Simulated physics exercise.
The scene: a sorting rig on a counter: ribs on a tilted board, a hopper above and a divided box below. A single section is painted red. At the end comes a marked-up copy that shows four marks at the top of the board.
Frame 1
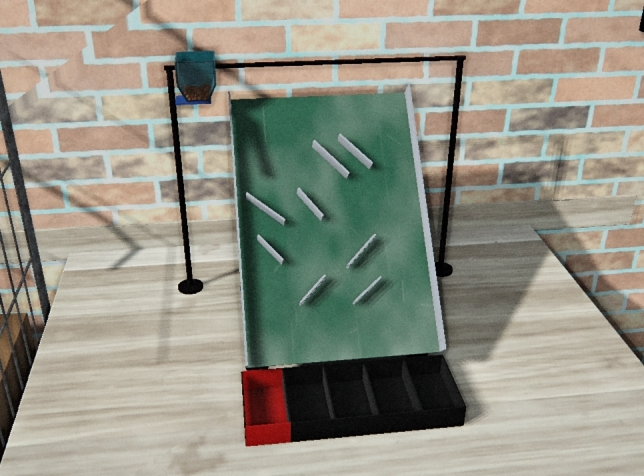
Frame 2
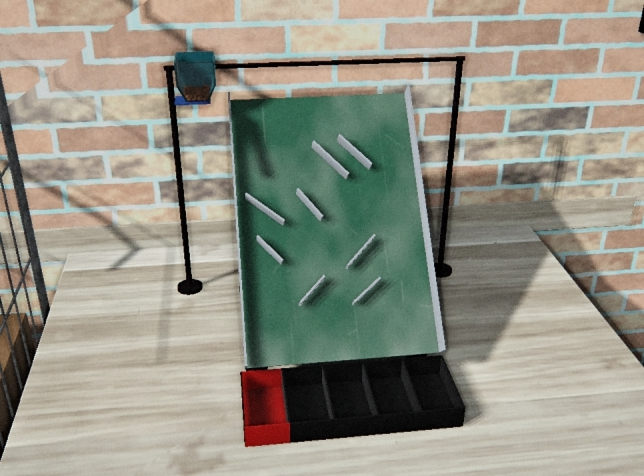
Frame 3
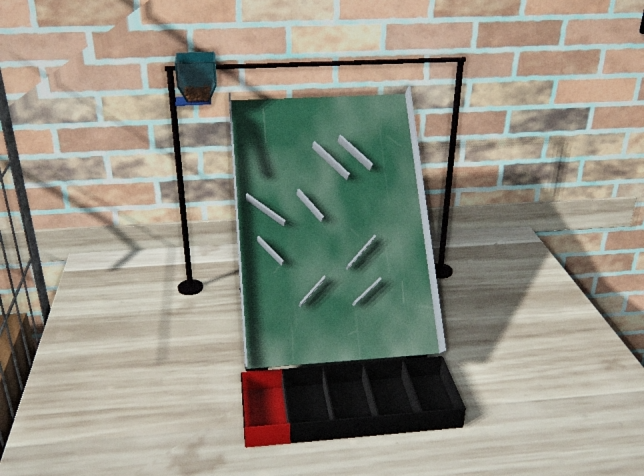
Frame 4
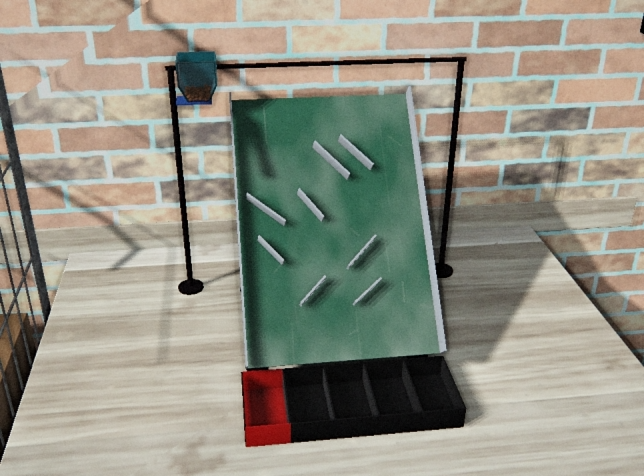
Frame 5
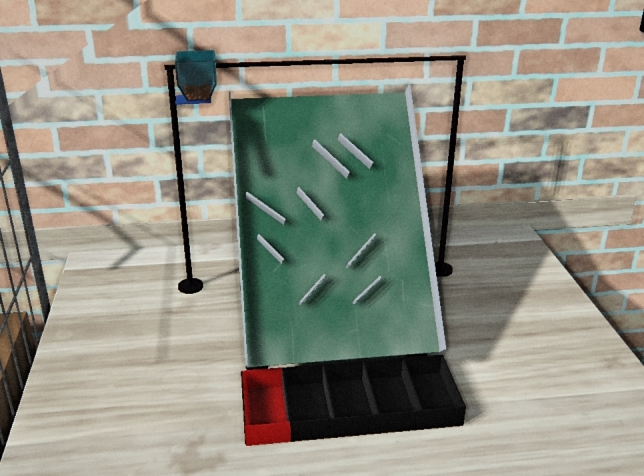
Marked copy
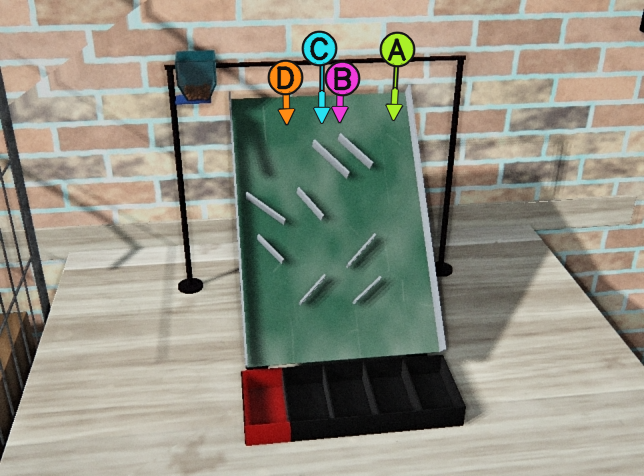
A small dark hopper stays still at the upper left of a black frame, above a tilted green board with short angled ribs, while a divided black box with one red section at its left end sits motionless below.
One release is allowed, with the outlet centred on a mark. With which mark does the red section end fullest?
Take D.
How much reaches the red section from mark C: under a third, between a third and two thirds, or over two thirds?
Mark C gives under a third.
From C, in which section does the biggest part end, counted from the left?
It is the fifth one.
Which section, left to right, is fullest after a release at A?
The fifth.
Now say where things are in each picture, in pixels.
The first picture shows hopper at (198, 91), cereal balls, door shut.
The second picture shows ribs (313, 141) to (349, 174), (339, 135) to (372, 164), (246, 193) to (284, 221).
The third picture shows ribs (298, 189) to (323, 217), (258, 236) to (283, 261), (349, 266) to (375, 235).
The fourth picture shows ribs (301, 303) to (325, 276), (356, 302) to (381, 278).
The fifth picture shows red section at (268, 433), number 1 of 5 from the left.
On the marked copy, mark A meets the board at (393, 114); mark B meets the board at (339, 116); mark C meets the board at (321, 117); mark D meets the board at (286, 118).
For mark A, none in the red section, most in other sections, about a quarter outside the box.
For mark B, a stray few in the red section, most in other sections, a small part outside the box.
For mark C, a small part in the red section, most in other sections, a small part outside the box.
For mark D, about a third in the red section, about half in other sections, a small part outside the box.
